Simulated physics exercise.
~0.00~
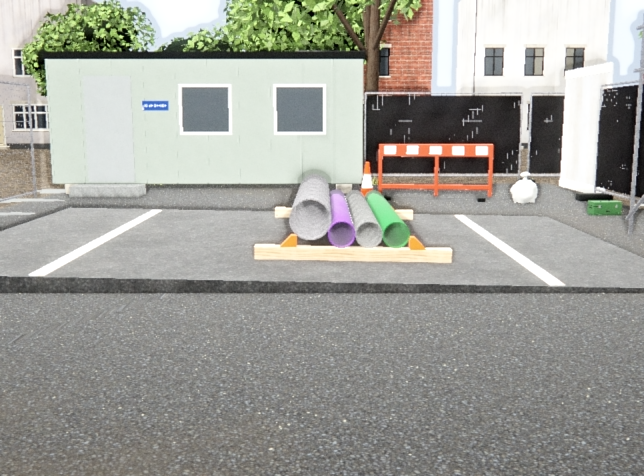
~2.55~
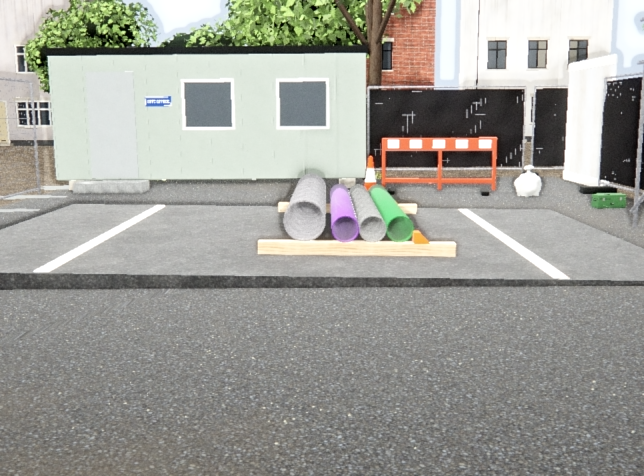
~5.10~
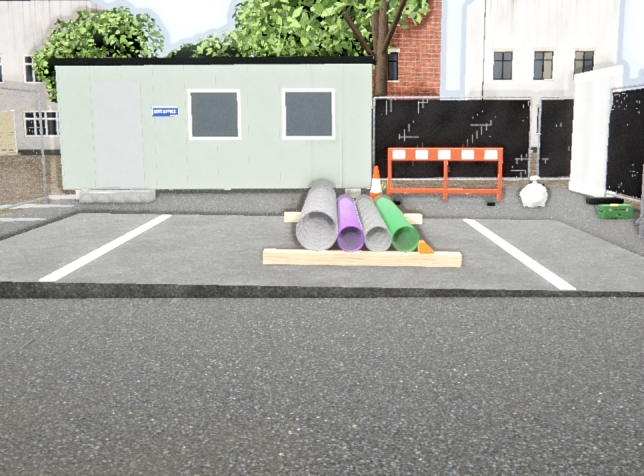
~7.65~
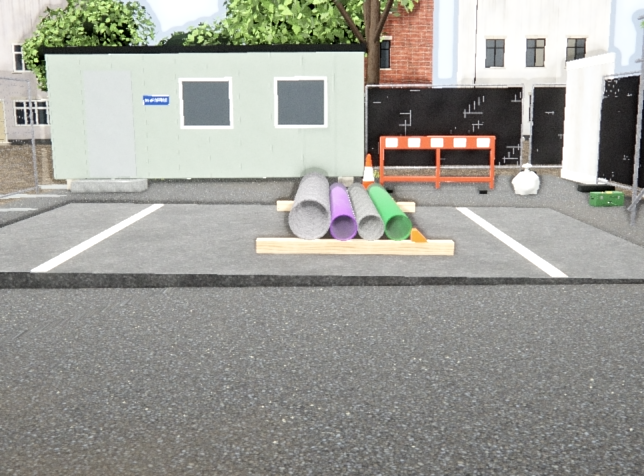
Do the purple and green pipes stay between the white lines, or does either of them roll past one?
Both stay between the white lines. The purple and green pipes remain on the timbers and neither crosses a line.
